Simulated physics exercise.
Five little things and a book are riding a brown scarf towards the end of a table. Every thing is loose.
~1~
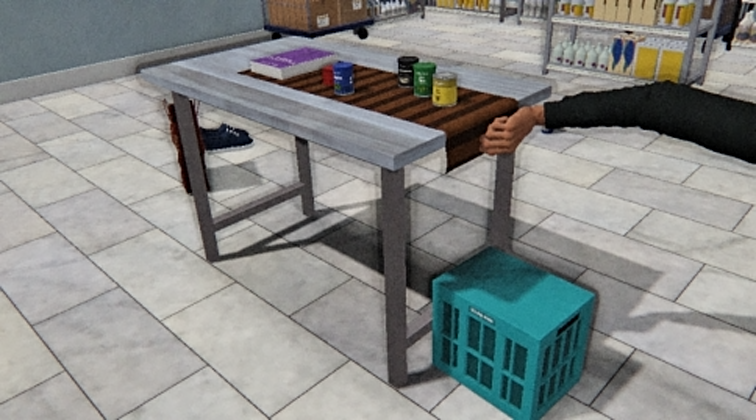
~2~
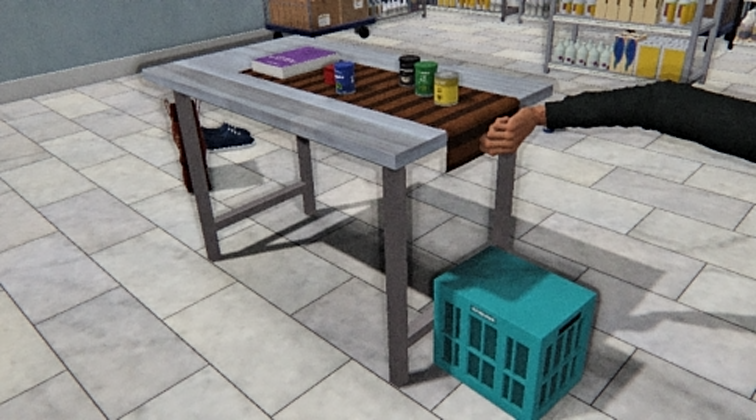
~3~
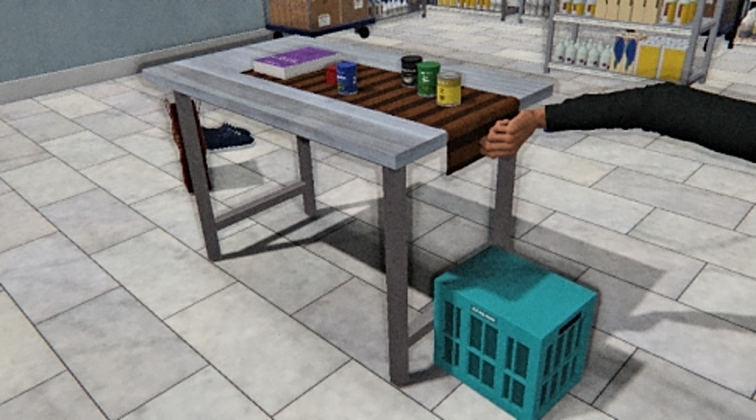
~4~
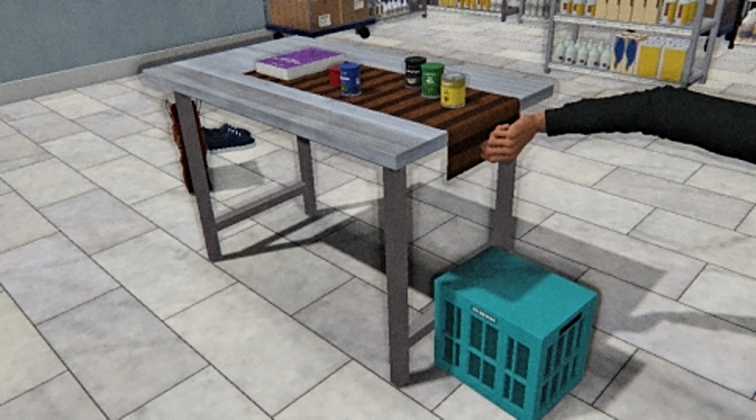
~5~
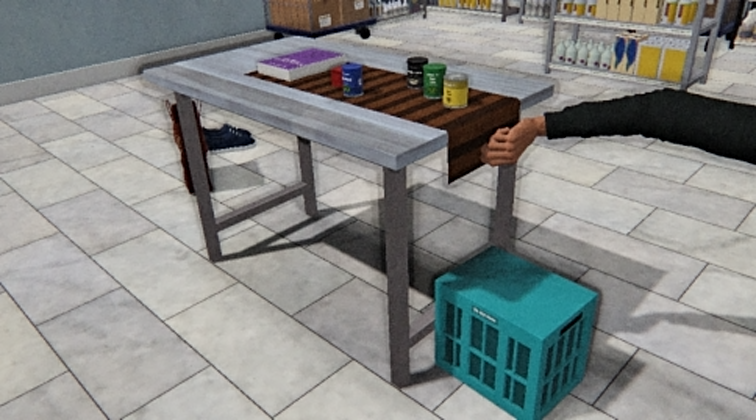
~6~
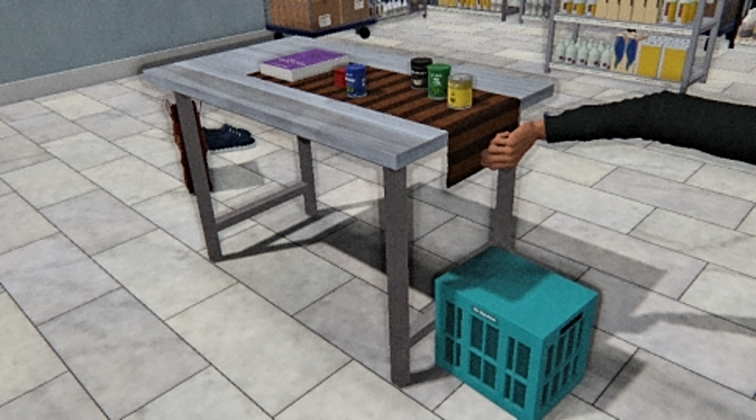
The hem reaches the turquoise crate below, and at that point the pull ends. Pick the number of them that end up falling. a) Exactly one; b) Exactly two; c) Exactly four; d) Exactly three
d, exactly three.
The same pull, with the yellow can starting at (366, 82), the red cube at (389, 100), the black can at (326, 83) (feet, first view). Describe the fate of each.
The yellow can stays on; the red cube goes over; the black can holds on.
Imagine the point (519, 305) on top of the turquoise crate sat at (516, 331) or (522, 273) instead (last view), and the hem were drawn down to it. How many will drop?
The tally is 4 and 2.
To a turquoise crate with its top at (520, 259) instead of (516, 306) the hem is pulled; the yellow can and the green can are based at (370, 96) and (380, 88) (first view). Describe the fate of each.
The yellow can ends up still on top and the green can ends up still on top.
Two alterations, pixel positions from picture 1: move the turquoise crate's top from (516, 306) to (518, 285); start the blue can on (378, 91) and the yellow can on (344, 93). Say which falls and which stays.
The blue can stays aboard, and the yellow can stays aboard.
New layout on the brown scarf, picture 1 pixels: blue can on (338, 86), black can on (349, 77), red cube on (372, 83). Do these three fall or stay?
Here's the result: The blue can remains in place, the black can remains in place and the red cube remains in place.
Soon after, hem near (483, 209); yellow can gone.
Then, hem near (483, 244); yellow can and green can gone.
Further on, hem on the crate; yellow can, green can and black can gone.
At rest, hem on the crate; yellow can, green can and black can gone. Over the edge go three.
